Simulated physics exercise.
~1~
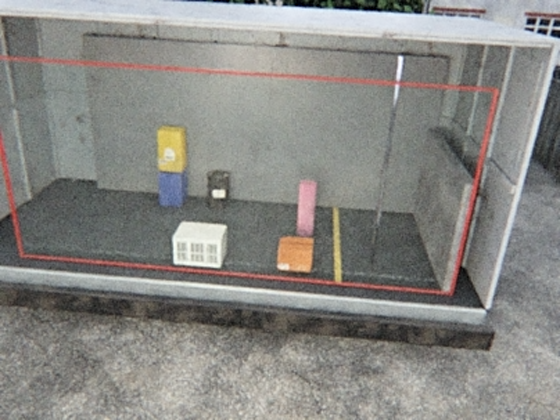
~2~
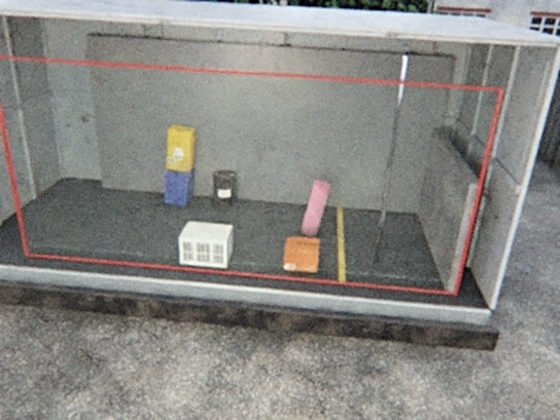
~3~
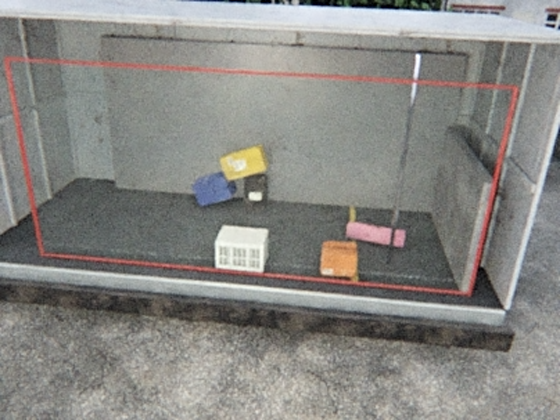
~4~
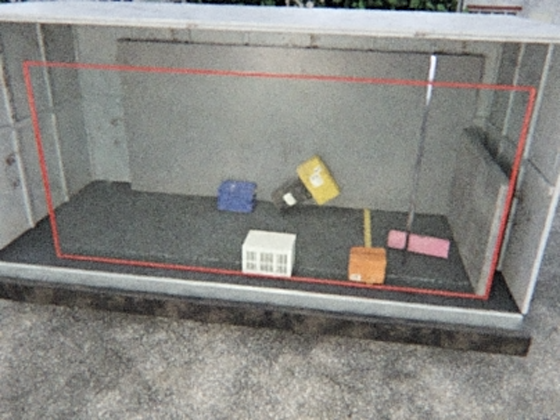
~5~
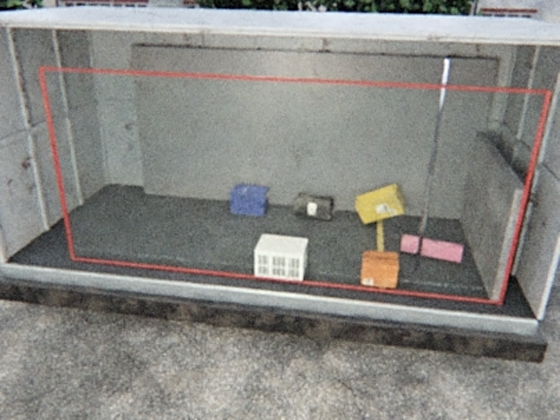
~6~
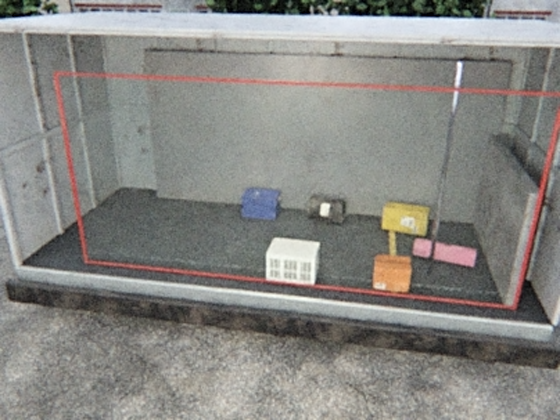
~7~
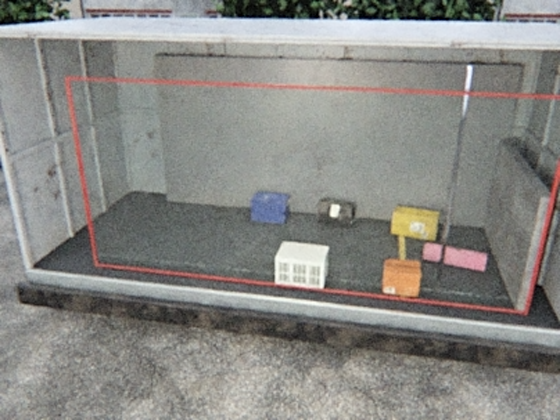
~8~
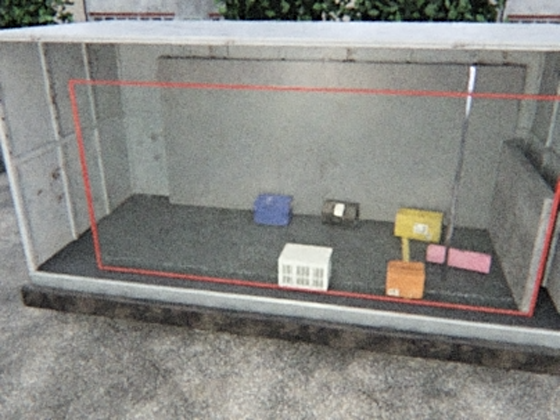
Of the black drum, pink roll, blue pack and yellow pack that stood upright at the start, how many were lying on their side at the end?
All four of them ended up on their side, the black drum, the pink roll, the blue pack and the yellow pack.
